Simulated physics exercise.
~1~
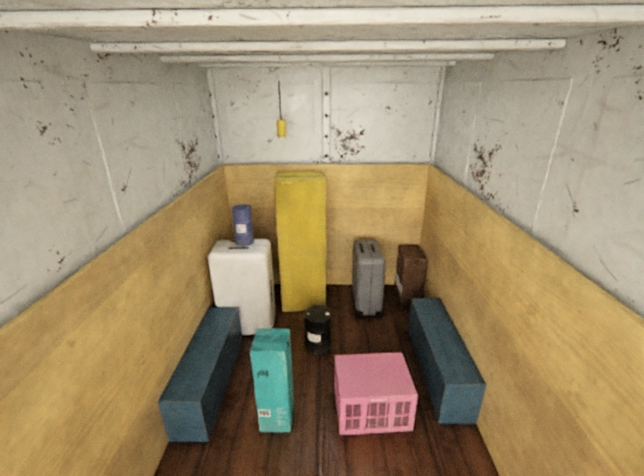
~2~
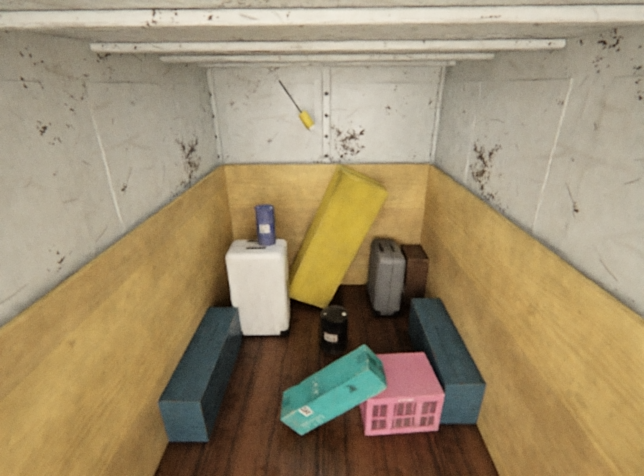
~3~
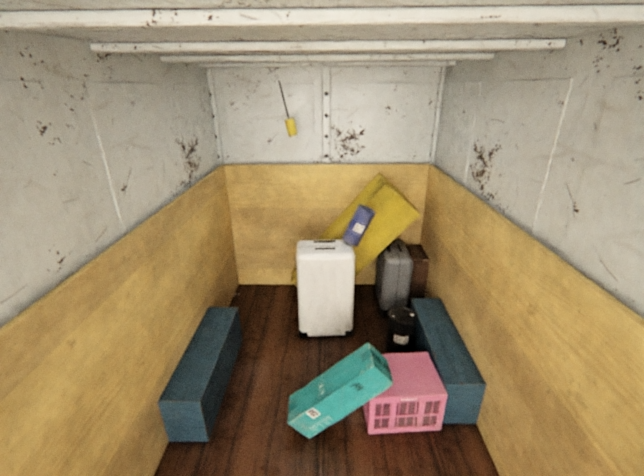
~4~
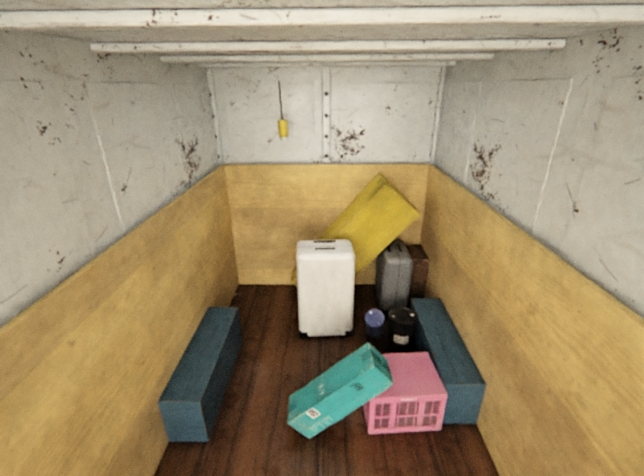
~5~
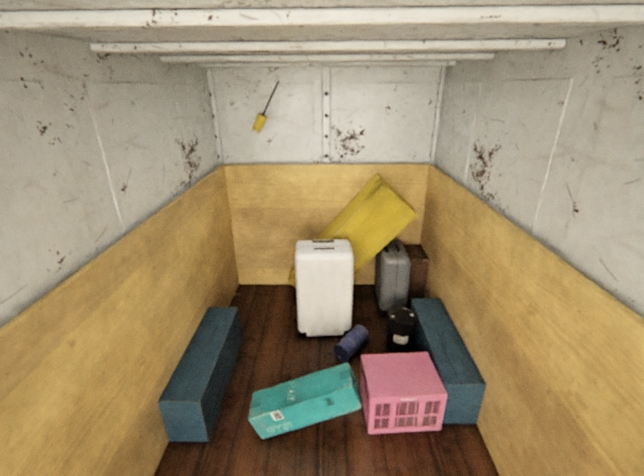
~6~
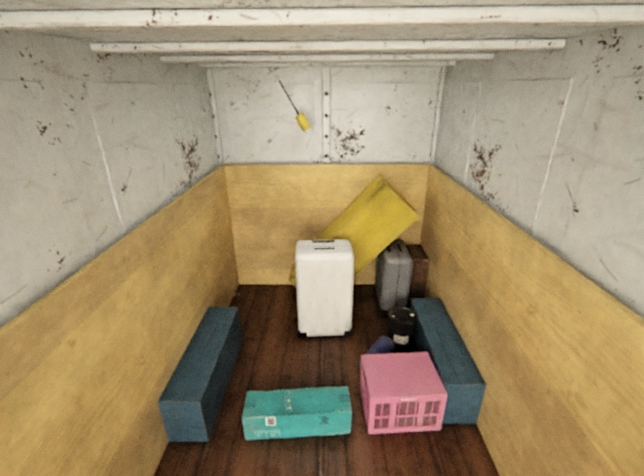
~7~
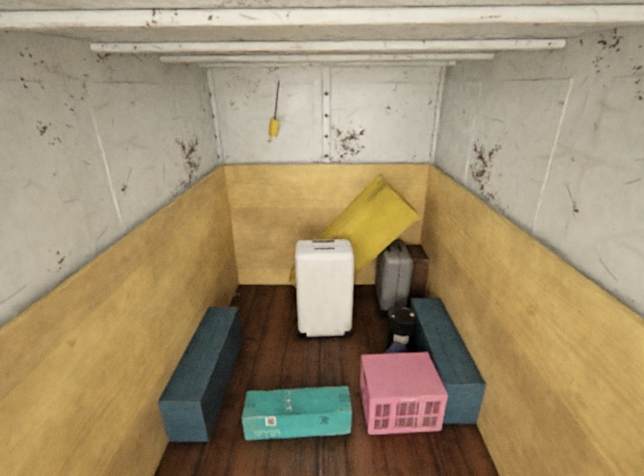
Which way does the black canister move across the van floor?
The black canister slides to the right and ends up still upright near the blue wheel box on that side.
